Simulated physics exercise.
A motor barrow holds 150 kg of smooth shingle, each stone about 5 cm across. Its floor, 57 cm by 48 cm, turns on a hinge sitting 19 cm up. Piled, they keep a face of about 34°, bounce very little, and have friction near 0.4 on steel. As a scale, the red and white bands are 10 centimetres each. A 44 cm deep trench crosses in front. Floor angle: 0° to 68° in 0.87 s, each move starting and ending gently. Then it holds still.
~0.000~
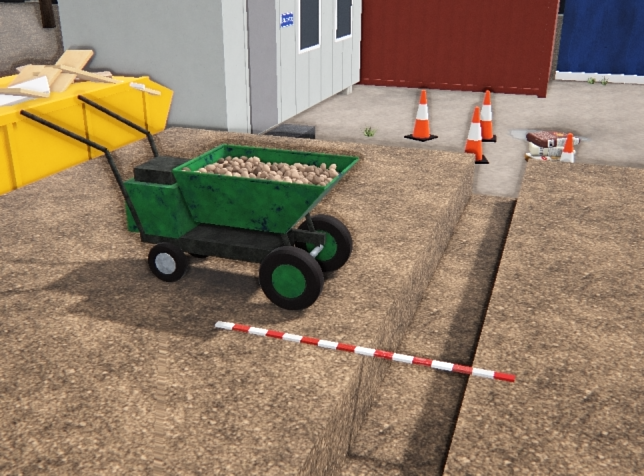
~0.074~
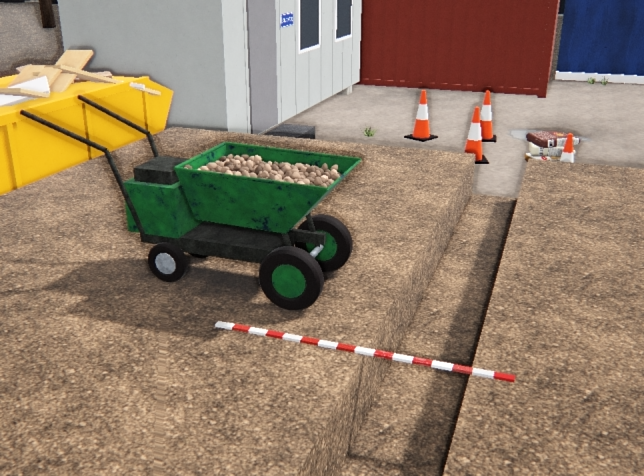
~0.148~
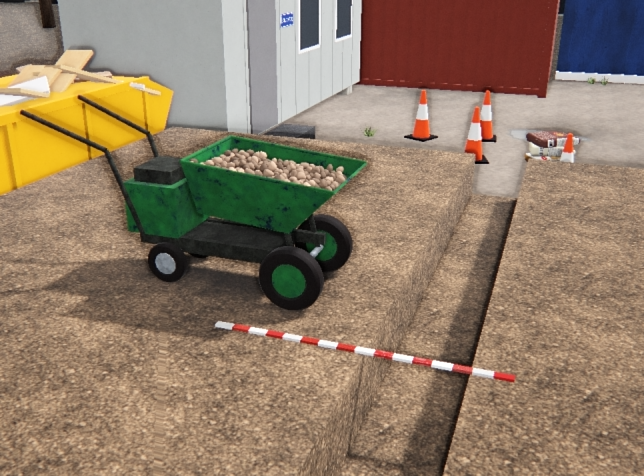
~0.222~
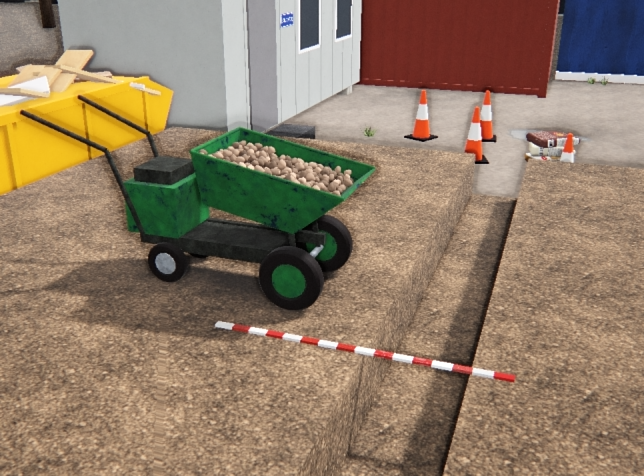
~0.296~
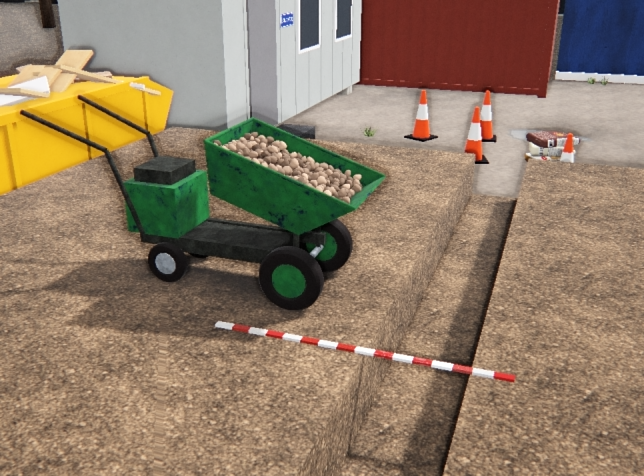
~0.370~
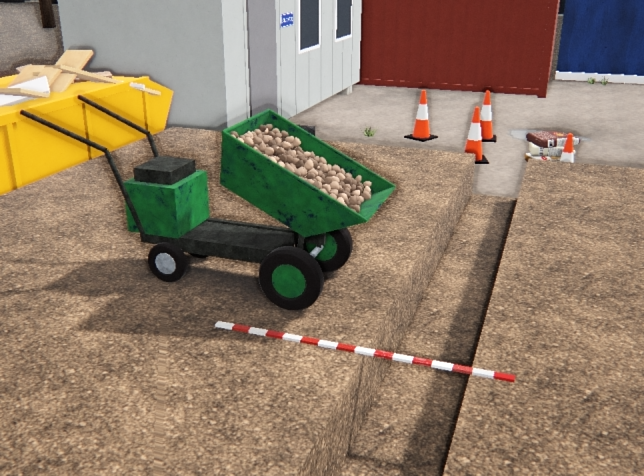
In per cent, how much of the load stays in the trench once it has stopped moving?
I would say about 95 per cent.
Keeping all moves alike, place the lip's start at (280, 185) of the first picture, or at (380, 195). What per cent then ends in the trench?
95 and 35 %.
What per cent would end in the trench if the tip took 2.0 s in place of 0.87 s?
Expected share: Around 100%.
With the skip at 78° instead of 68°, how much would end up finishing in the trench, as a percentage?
I'd guess some 100 in a hundred.
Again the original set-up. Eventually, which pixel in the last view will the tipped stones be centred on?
Somewhere around (447, 369) in the last picture.
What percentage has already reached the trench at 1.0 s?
By then, around 40 percent.
After 0.6 s the floor is at 57°; 100 % in the skip; the foremost stones are at (398, 246).
After 1.0 s the floor is at 68°; 62 % in the skip, 38 % in the trench; the foremost stones are at (475, 355).
After 1.3 s the floor is at 68°; 19 % in the skip, 76 % in the trench, 5 % past the trench; the foremost stones are at (577, 336).
After 3.3 s the floor is at 68°; 0 % in the skip, 95 % in the trench, 5 % past the trench; the foremost stones are past the picture's edge.
